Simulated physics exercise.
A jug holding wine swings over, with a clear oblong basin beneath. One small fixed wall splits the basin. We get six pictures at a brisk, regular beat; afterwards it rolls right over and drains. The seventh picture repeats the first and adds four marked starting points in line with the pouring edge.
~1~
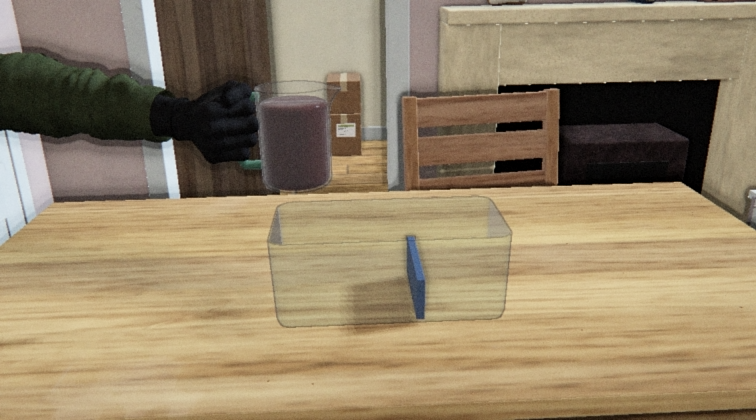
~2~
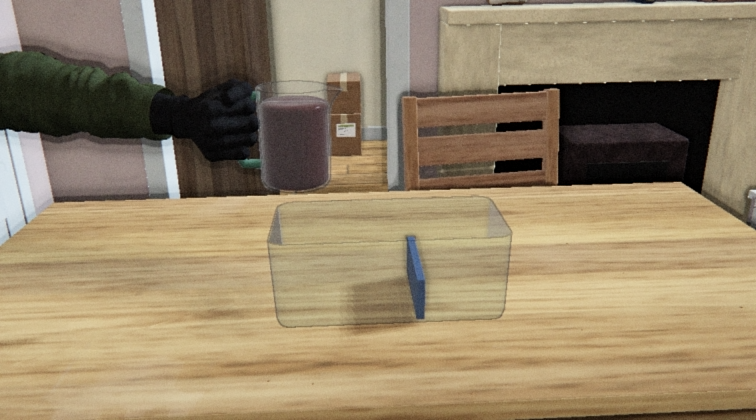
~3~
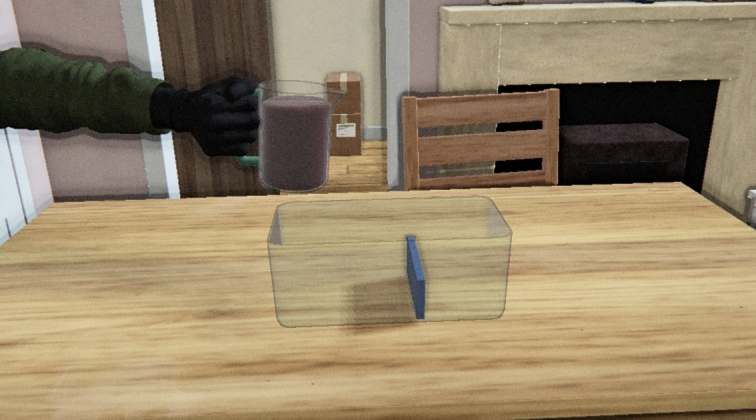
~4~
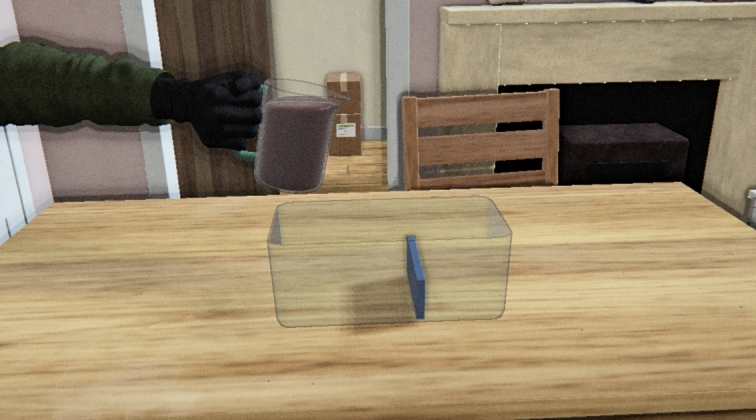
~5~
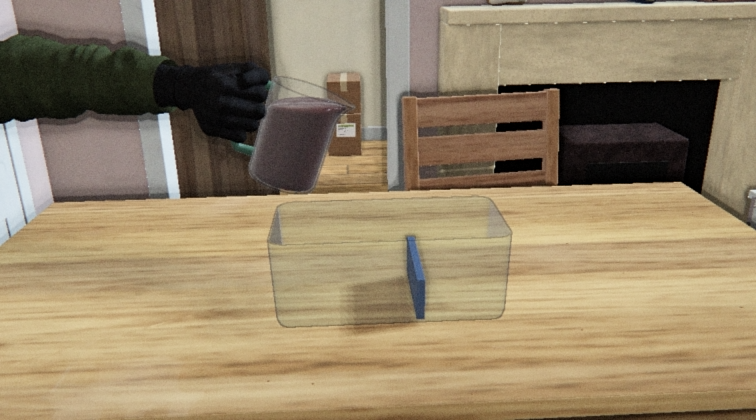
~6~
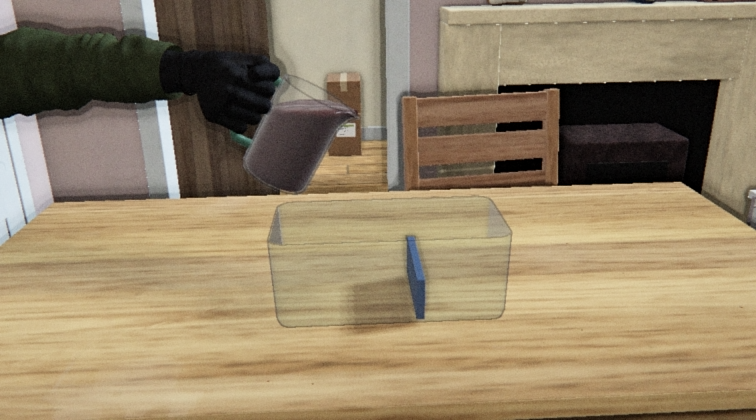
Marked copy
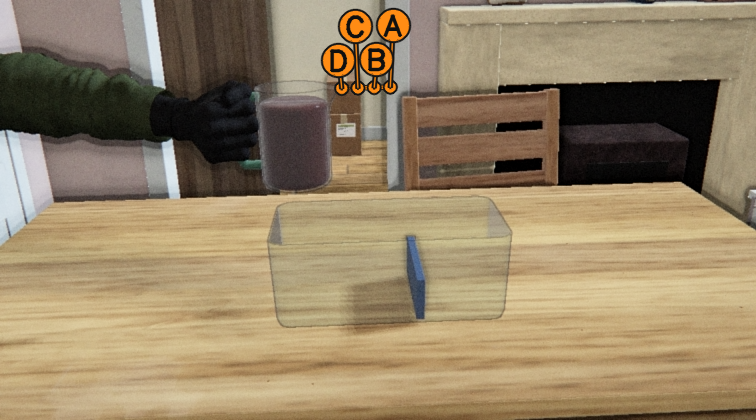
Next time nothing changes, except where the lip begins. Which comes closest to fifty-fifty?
C.
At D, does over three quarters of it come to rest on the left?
Yes, it does.
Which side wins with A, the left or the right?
The right side.
On the marked copy, A at (390, 87); B at (374, 87); C at (357, 87); D at (341, 88).
If A is chosen, about 4 % ends left of the wall and 95 % right of it.
If B is chosen, about 20 % ends left of the wall and 80 % right of it.
If C is chosen, about 52 % ends left of the wall and 48 % right of it.
If D is chosen, about 88 % ends left of the wall and 10 % right of it.
